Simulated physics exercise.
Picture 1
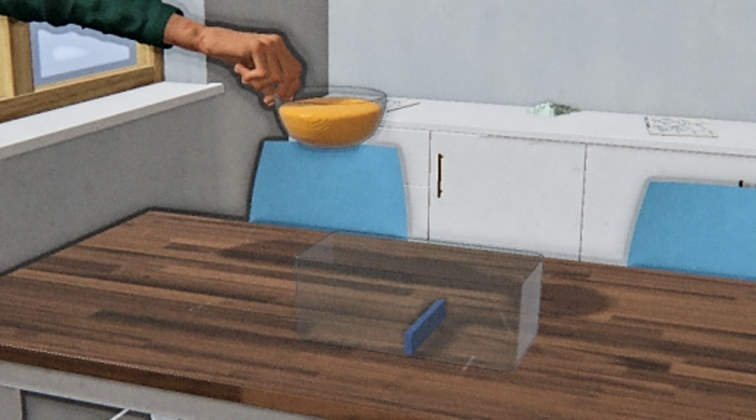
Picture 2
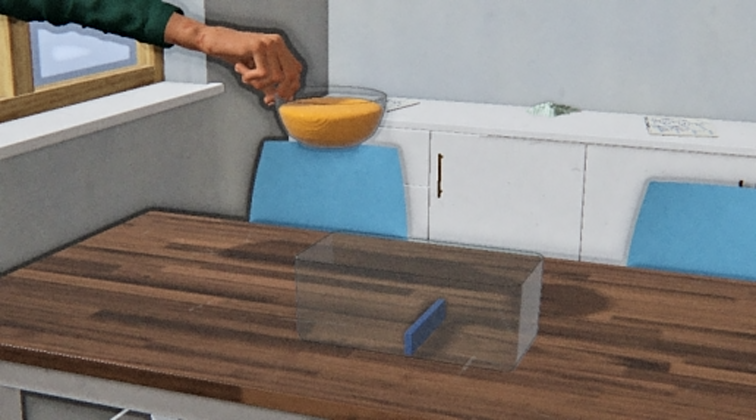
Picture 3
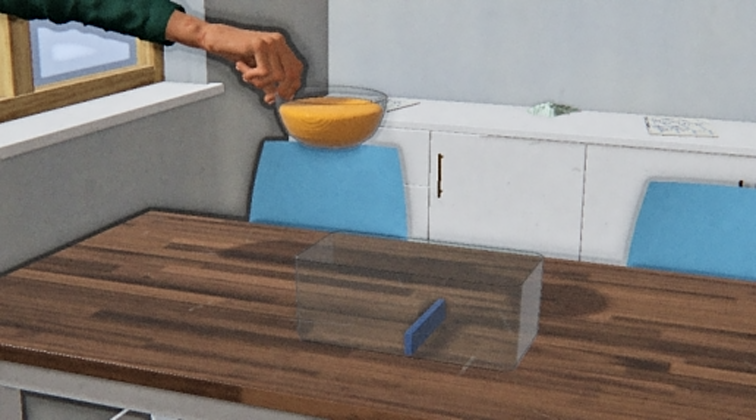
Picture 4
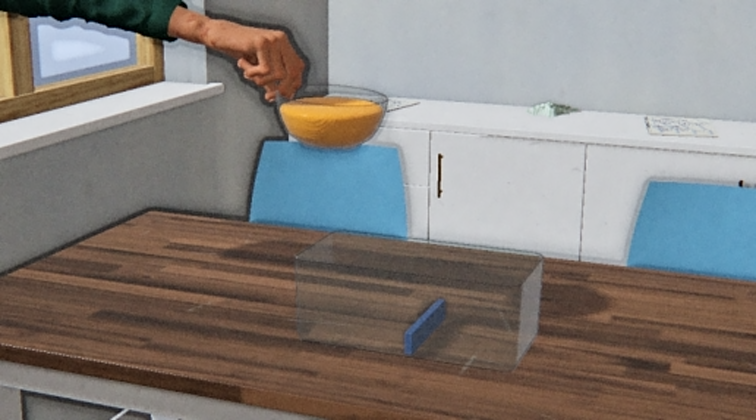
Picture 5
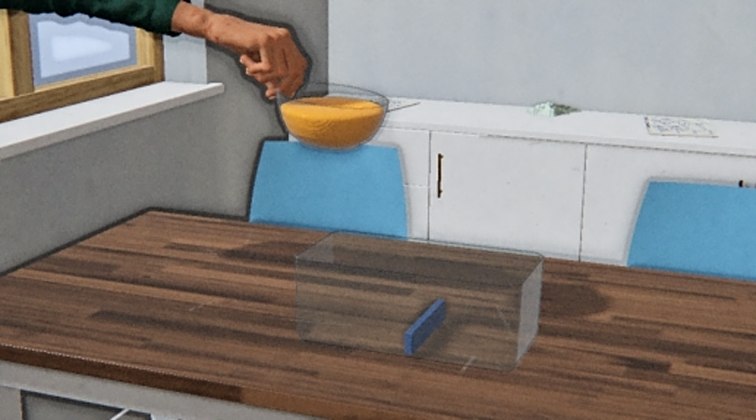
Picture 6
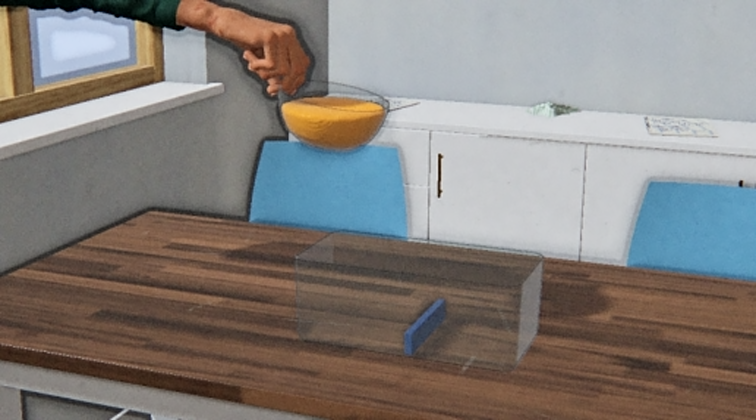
A hand holds a glass bowl of orange juice above a table and slowly tilts it slightly.
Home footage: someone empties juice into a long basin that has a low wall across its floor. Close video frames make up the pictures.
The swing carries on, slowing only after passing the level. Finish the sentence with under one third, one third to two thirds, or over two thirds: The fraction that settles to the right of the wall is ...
The fraction that settles to the right of the wall is one third to two thirds.
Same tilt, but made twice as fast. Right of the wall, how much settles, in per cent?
About 40 per cent would end up there.
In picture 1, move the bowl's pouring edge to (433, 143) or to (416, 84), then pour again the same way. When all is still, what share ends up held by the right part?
Start one gives close to 90 percent, start two close to 85 percent.
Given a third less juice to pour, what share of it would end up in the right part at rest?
I'd put it at some 40 %.
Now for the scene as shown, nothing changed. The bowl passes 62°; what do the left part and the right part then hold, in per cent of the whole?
Left: Roughly 5 %; right: Roughly 5 %.
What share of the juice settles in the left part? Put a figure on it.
40 %.
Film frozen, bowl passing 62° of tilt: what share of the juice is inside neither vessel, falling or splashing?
Roughly 40 %.
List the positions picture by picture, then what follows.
In the first picture, it leans 0°; its right rim is at (382, 100); the juice meets the walls at (285, 103) and (381, 110); the long basin's rim runs from (314, 245) to (533, 271); the wall's top is at (426, 317).
In the second picture, it leans 0°; its right rim is at (383, 100); the juice meets the walls at (286, 102) and (381, 111).
In the third picture, it leans 2°; its right rim is at (383, 101); the juice meets the walls at (286, 102) and (381, 111).
In the fourth picture, it leans 4°; its right rim is at (384, 104); the juice meets the walls at (287, 102) and (382, 112).
In the fifth picture, it leans 7°; its right rim is at (384, 106); the juice meets the walls at (287, 101) and (383, 112).
In the sixth picture, it leans 10°; its right rim is at (385, 110); the juice meets the walls at (289, 102) and (384, 113).
A moment on, the bowl is tipped part way and 51 per cent is still to pour, 3 is left of the wall and 4 right of it.
Next, the bowl is tipped on its side and 5 per cent is still to pour, 23 is left of the wall and 56 right of it.
Then the bowl is tipped on its side and 0 per cent is still to pour, 41 is left of the wall and 58 right of it.
Later the bowl is tipped on its side and 0 per cent is still to pour, 41 is left of the wall and 58 right of it.
At rest 41 per cent lies left of the wall, 58 right of it and 1 outside.
